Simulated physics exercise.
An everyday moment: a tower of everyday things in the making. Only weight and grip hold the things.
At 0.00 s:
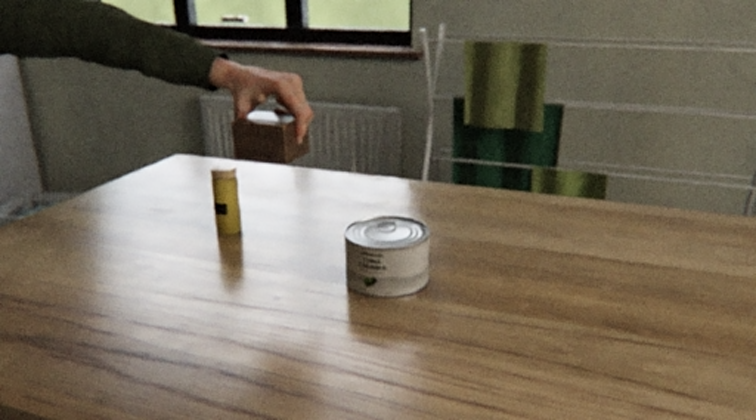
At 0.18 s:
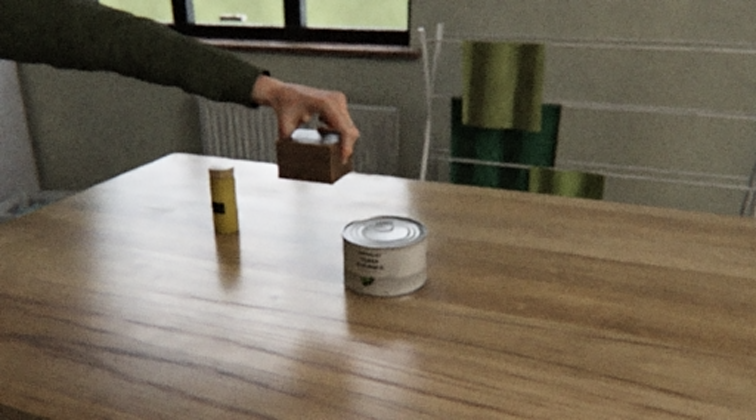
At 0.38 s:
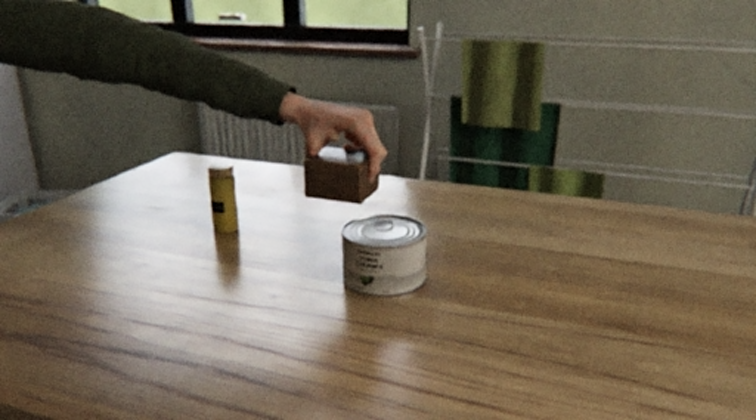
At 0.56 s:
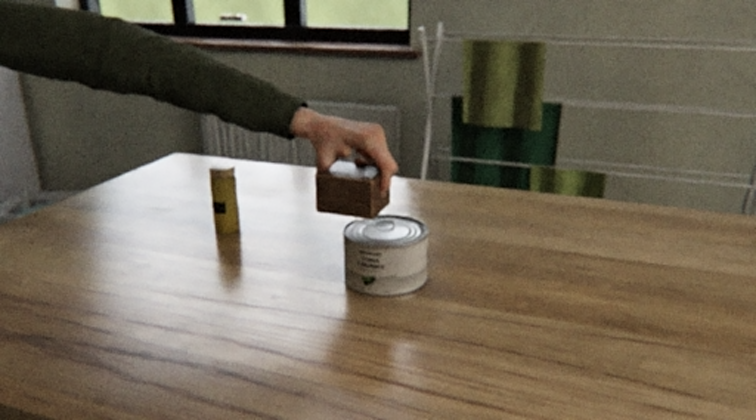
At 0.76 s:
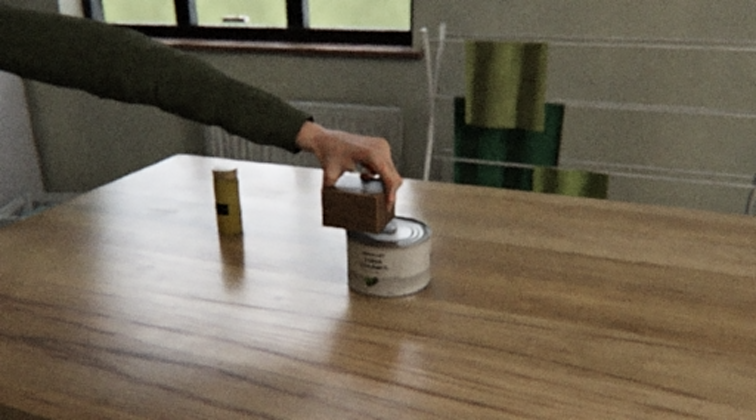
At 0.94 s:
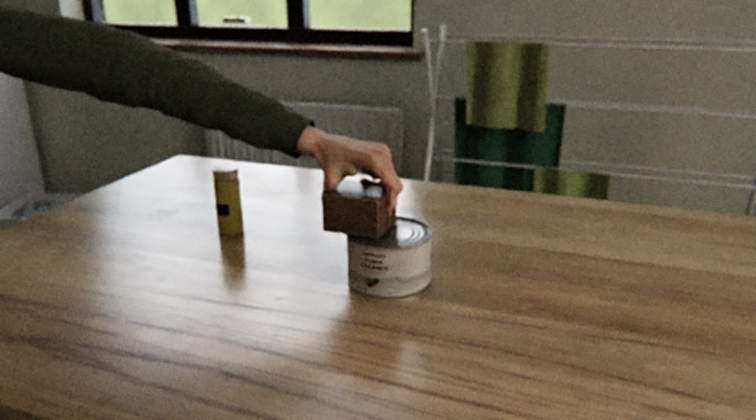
A hand at the end of a dark green sleeve reaches from the left over a wooden table, seen from slightly above in a room with a window and radiator. It grips a small brown block, with a yellow cylinder standing left and a pale tin near the middle. The block moves right and down, slowing, onto the tin's left side, still held, while the view barely shifts.
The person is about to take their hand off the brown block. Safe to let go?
In the end the pile holds.
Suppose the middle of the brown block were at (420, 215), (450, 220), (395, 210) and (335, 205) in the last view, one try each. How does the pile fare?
First try: It keeps its balance; second try: It loses its balance; third try: It holds; fourth try: It loses its balance.
Around 1.14 s, nothing moves.
Around 1.44 s, brown block resting near (360, 208).
Finally (2.0 s), all 3 still in place. Final places as the last picture's camera would see them, brown block near (360, 208). The pile keeps its balance.
